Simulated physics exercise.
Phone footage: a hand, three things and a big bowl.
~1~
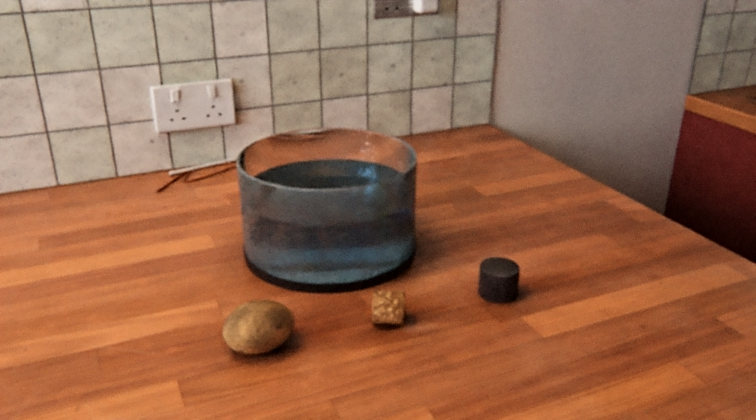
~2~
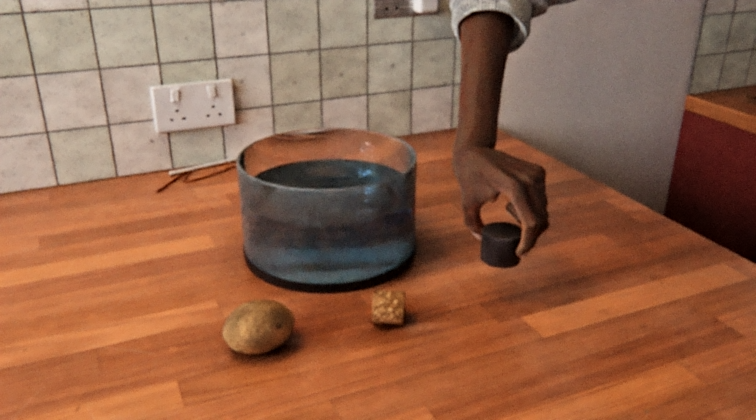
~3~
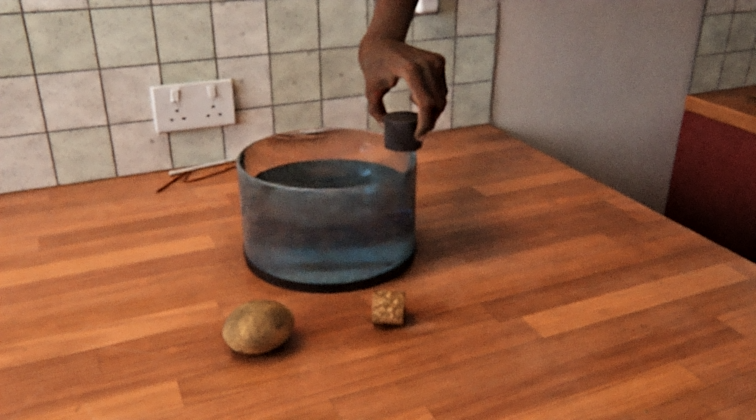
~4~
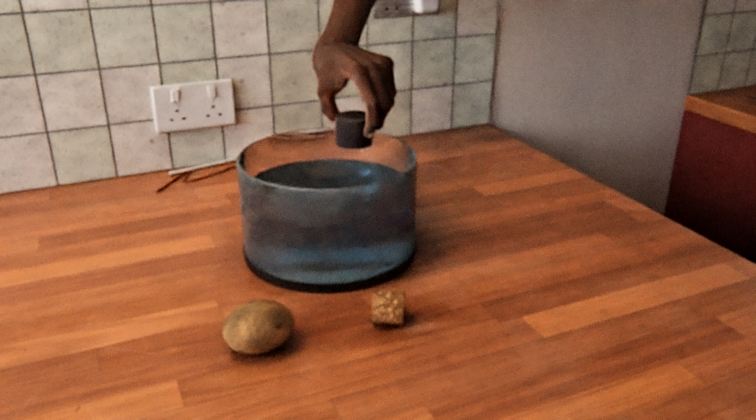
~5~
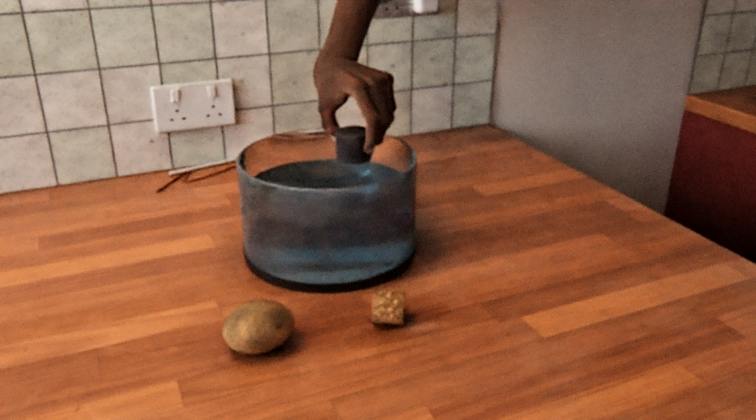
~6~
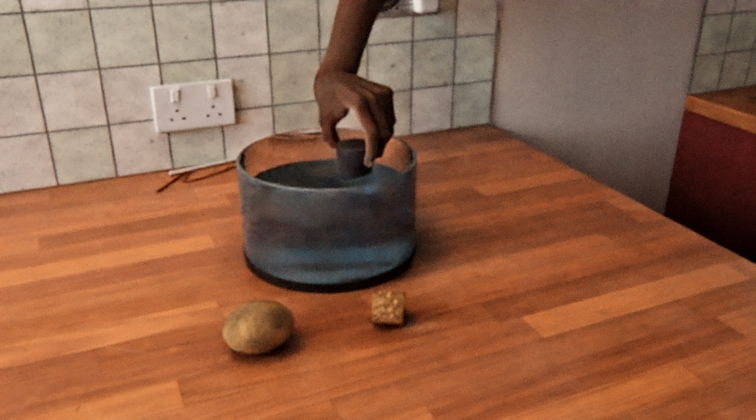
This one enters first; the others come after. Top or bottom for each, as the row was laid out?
The left one goes under, the middle one keeps afloat and the right one goes under.
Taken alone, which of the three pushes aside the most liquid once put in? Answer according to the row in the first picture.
It is the leftmost piece.
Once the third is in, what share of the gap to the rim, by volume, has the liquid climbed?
Roughly 12 per cent.
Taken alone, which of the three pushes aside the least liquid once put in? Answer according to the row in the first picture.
Recorded: The centre position.
Next, the iron weight sinks.
After that, the cork rides on the surface.
Finally, the potato sinks; afloat, cork.
